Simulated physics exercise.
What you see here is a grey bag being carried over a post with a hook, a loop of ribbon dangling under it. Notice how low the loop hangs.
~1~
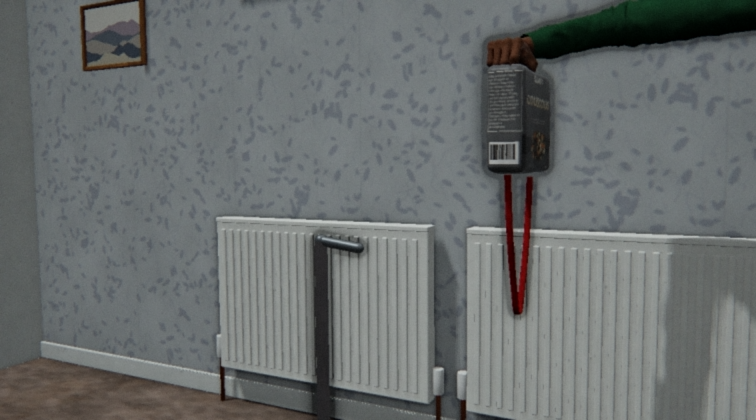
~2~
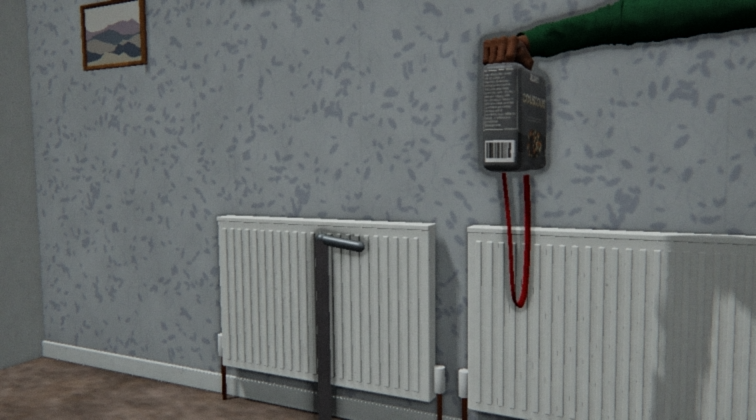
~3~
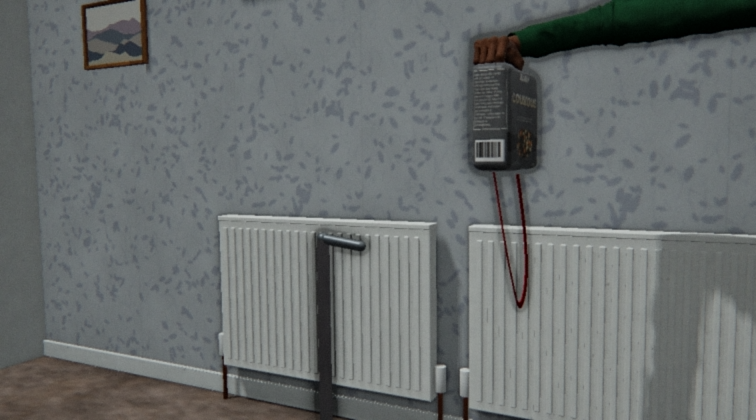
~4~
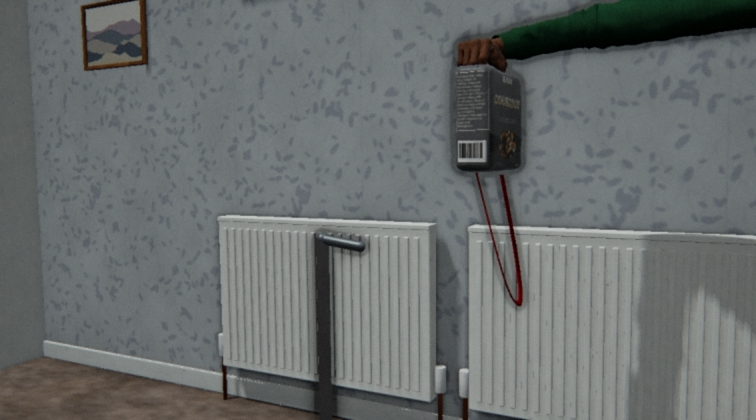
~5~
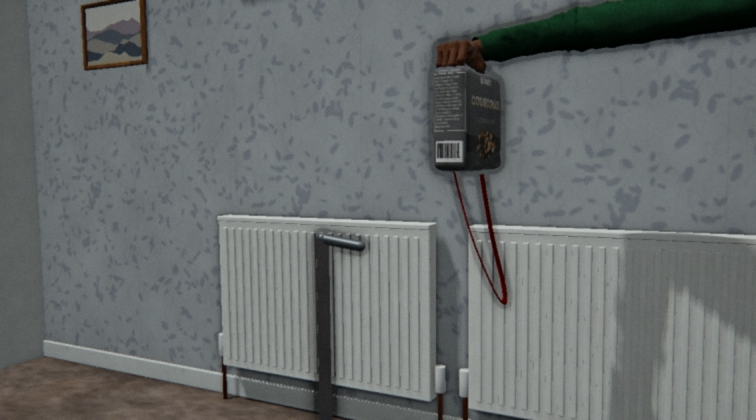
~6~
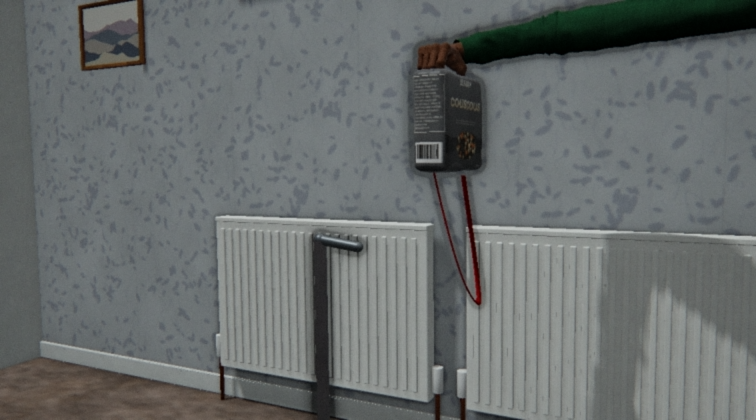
We see a green-sleeved arm holding a grey bag by its top, a red ribbon loop dangling beneath, and carrying it slowly leftward above white radiators toward a hooked post, the loop swaying slightly below it.
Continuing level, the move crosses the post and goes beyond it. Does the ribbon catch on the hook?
Yes, it is pulled up short.
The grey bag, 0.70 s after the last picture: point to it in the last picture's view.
Pixel position, approx.: (341, 128).
Then, 0.20 s after the last picture, bag nearing the post near (417, 125).
Then, 0.70 s after the last picture, bag over the post near (341, 128).
Then, 1.20 s after the last picture, bag past the post near (274, 130).
At rest, bag past the post near (246, 131); loop tight round the post, hand stopped. The grey bag gets caught.
